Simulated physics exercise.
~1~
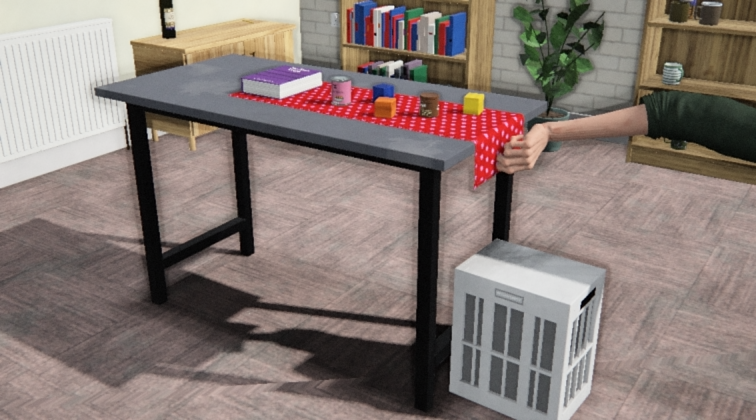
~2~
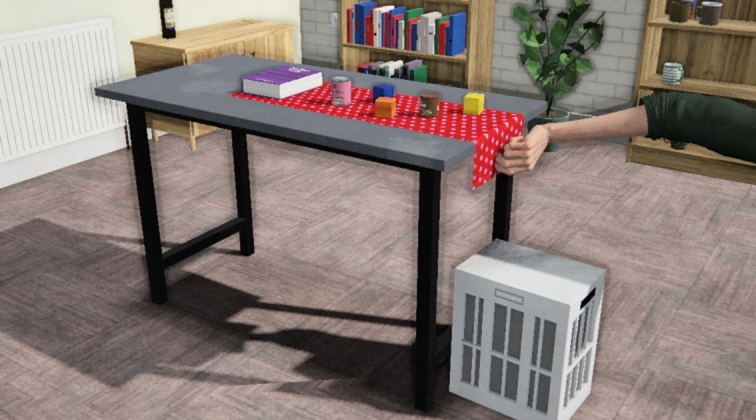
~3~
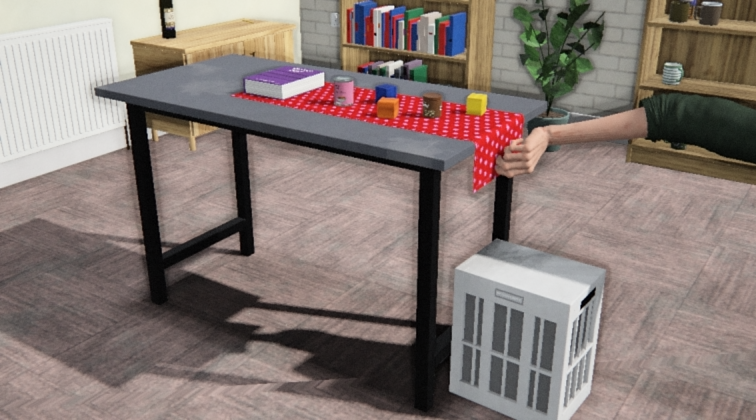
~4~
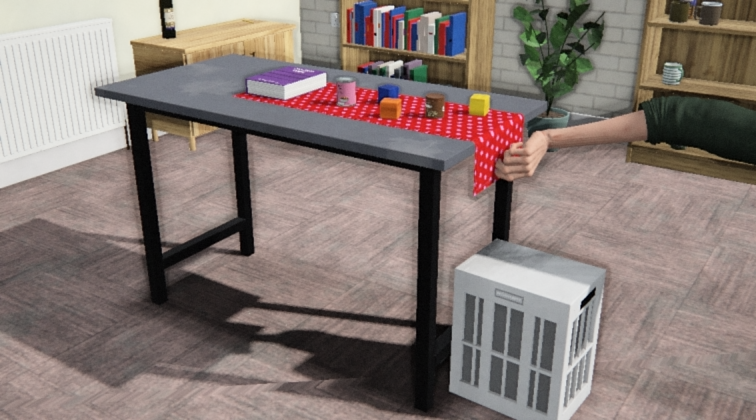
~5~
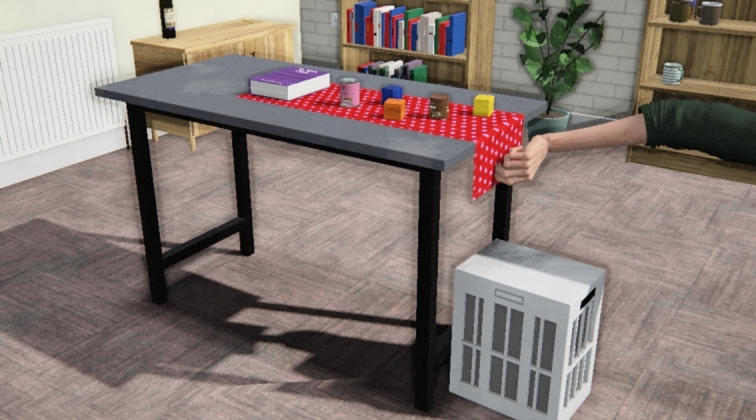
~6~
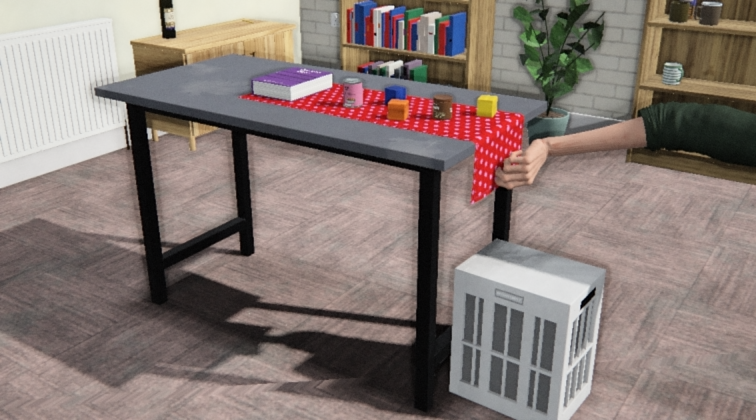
A red polka-dot runner on a grey table is drawn slowly toward the right edge by a hand gripping its hanging end. The pink can, the orange, blue and yellow cubes and the brown pot shift slightly right with it, as the hem creeps a little lower above the pale crate.
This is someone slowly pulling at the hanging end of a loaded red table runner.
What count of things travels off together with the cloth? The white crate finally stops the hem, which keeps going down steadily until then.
The top is going to lose a pair of items.
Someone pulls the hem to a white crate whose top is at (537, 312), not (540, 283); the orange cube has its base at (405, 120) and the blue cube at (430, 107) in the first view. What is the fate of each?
Orange cube: Lost; blue cube: Lost.
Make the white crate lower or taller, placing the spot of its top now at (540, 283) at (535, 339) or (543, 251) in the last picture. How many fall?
It would be 4 and 1.
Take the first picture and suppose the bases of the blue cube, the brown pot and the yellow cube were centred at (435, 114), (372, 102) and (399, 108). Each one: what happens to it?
Blue cube gone, brown pot stays, yellow cube stays.
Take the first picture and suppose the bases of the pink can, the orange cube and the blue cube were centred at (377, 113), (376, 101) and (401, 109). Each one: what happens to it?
Of the three, the pink can stays aloft, the orange cube stays aloft and the blue cube stays aloft.
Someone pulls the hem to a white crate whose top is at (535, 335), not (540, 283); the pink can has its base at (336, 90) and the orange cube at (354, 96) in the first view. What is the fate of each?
Result: Pink can still there, orange cube still there.
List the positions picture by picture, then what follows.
In the first frame, hem (474, 189); yellow cube (474, 95); brown pot (430, 95); orange cube (385, 99); blue cube (383, 86); pink can (341, 78); top of the crate (540, 283).
In the second frame, hem (472, 189); yellow cube (474, 96).
In the third frame, hem (474, 193); brown pot (433, 95).
In the fourth frame, hem (474, 196); orange cube (391, 100); top of the crate (540, 283).
In the fifth frame, hem (473, 201); blue cube (392, 87).
In the sixth frame, hem (471, 204); yellow cube (488, 98); brown pot (443, 97); orange cube (398, 102); blue cube (395, 88); pink can (353, 80).
Soon after, hem near (496, 237); yellow cube gone.
Then, hem on the crate; yellow cube and brown pot gone.
At rest, hem on the crate; yellow cube and brown pot gone. The table loses two.
